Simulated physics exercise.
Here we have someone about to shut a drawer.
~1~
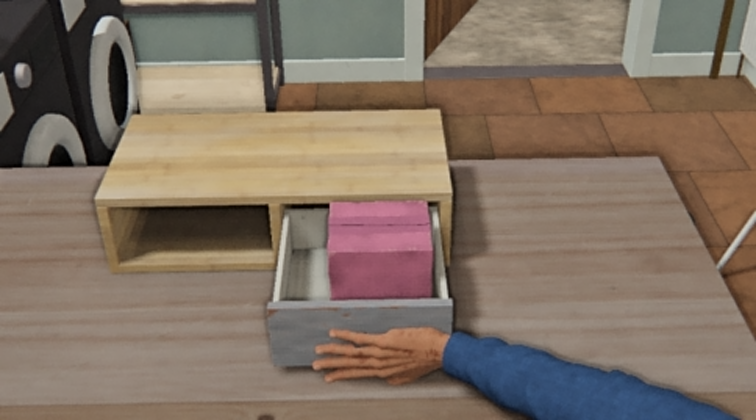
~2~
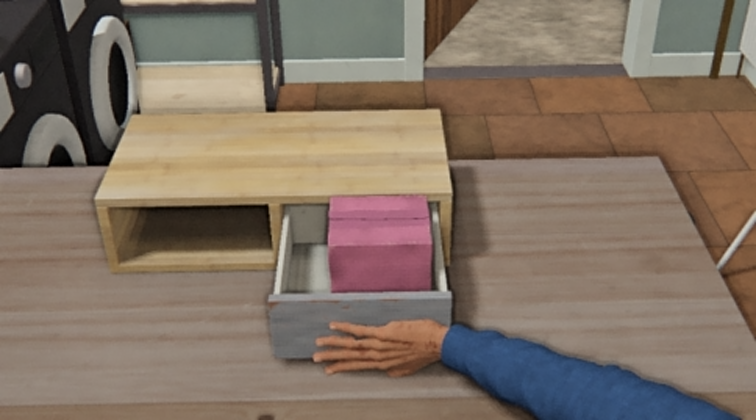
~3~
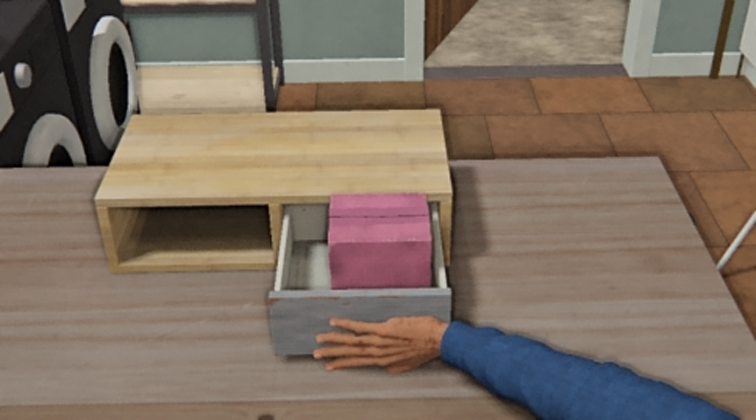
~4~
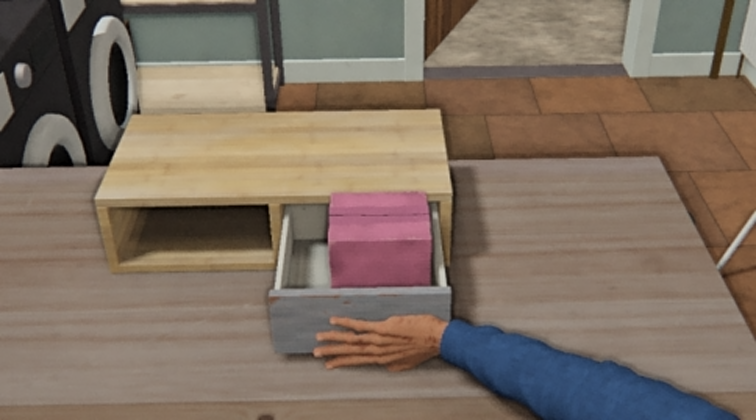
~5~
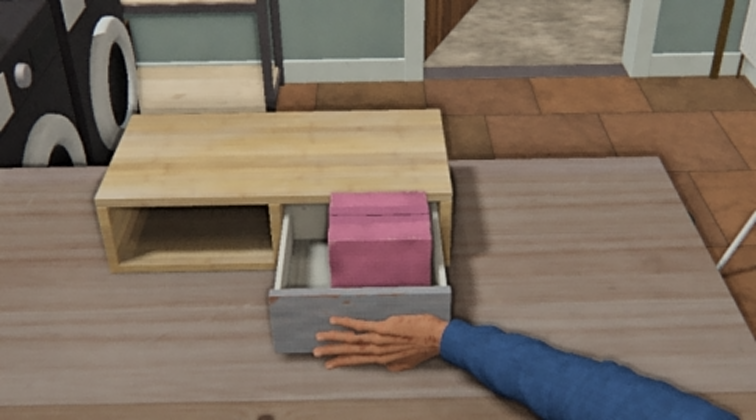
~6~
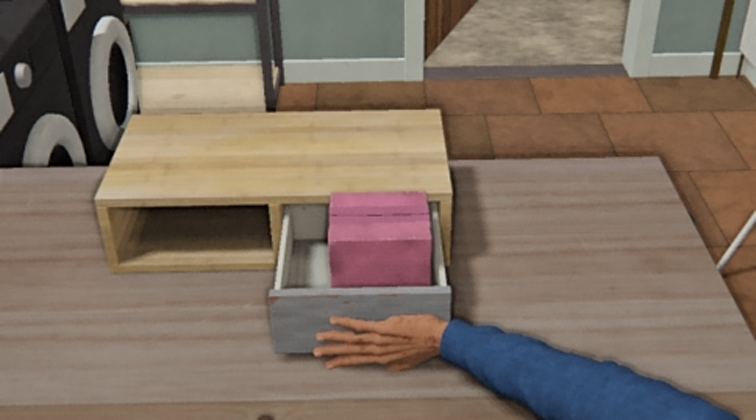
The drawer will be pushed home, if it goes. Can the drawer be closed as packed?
Here the drawer stays ajar.
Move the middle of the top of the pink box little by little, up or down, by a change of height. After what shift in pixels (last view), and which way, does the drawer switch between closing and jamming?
A shift of 20 pixels, going down.
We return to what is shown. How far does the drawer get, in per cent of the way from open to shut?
About 35 per cent.
Then, 0.46 s after the last picture, drawer about half in.
At rest, the drawer will not close.
